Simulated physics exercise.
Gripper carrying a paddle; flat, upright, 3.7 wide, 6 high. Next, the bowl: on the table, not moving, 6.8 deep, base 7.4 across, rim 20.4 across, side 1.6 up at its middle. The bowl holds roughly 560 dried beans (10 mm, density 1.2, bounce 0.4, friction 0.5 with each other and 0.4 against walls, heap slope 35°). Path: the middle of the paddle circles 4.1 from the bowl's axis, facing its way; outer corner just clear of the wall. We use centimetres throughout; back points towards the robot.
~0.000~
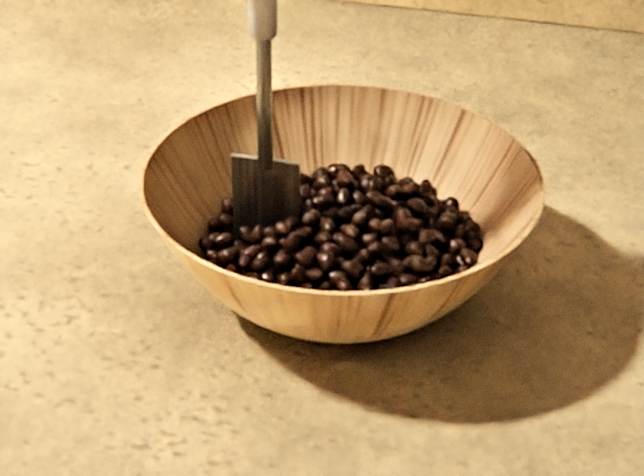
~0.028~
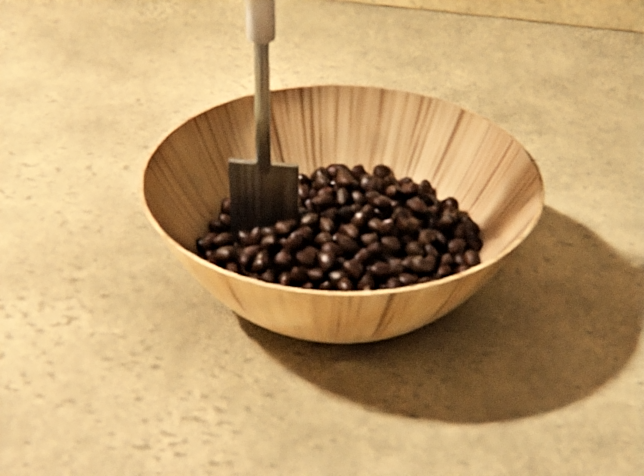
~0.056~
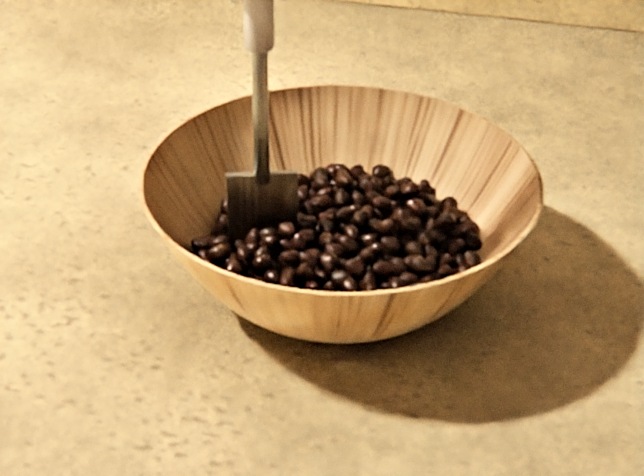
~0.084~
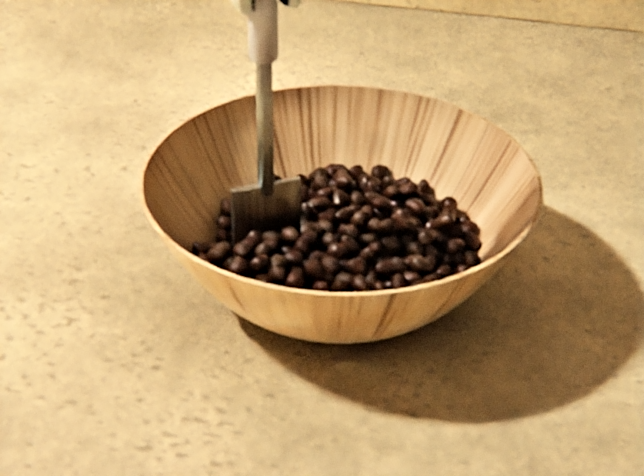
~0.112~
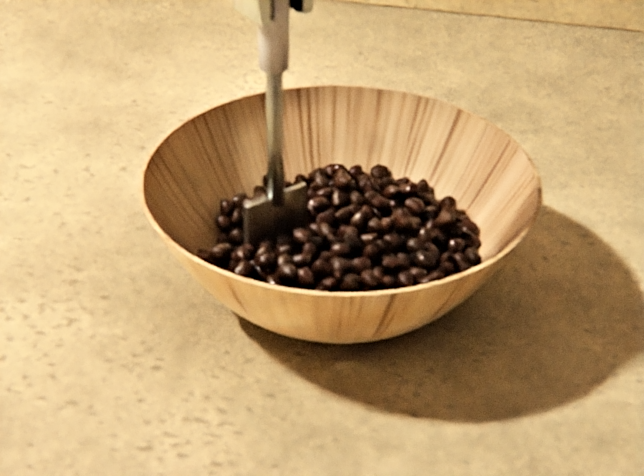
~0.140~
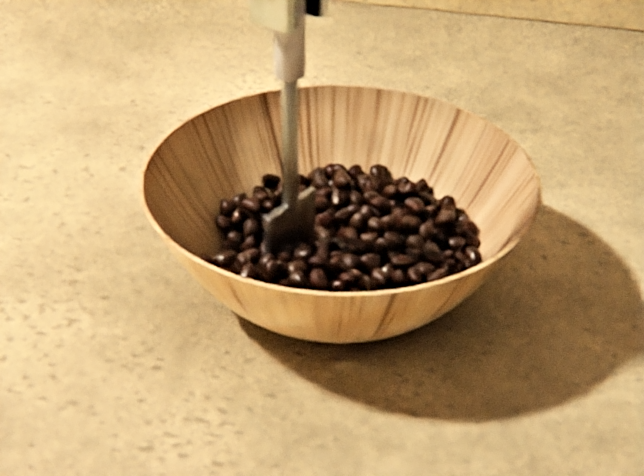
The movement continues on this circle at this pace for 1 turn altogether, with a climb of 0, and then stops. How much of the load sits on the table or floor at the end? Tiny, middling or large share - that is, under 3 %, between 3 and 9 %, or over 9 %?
The share is tiny, under 3 %.
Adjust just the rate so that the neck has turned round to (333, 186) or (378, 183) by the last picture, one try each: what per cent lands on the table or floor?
First try: Around 5 %; second try: Around 20 %.
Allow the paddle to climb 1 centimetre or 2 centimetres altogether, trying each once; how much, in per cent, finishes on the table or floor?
Roughly 0 percent, then roughly 0 percent.
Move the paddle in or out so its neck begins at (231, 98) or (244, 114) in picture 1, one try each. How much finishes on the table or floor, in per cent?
Near 5 and 5 in a hundred, one try each.
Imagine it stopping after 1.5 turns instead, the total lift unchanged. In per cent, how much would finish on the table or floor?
It would be around 0 percent.
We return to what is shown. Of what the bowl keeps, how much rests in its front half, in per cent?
Roughly 60 percent of it.
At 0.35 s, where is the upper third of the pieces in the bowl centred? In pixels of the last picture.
I'd put it at around (454, 196).
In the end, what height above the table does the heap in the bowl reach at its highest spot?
Measured height: Some 7.0 cm.
After 0.35 s, 179° round, highest piece 8 above the table; 562 in the bowl.
After 0.56 s, 292° round, highest piece 8 above the table; 562 in the bowl.
After 0.87 s, 0° round, highest piece 8 above the table; 558 in the bowl, 4 on the table or floor.
After 1.57 s, 0° round, highest piece 8 above the table; 558 in the bowl, 4 on the table or floor.
At rest, 558 in the bowl, 4 on the table or floor. That is 1 % on the table or floor.
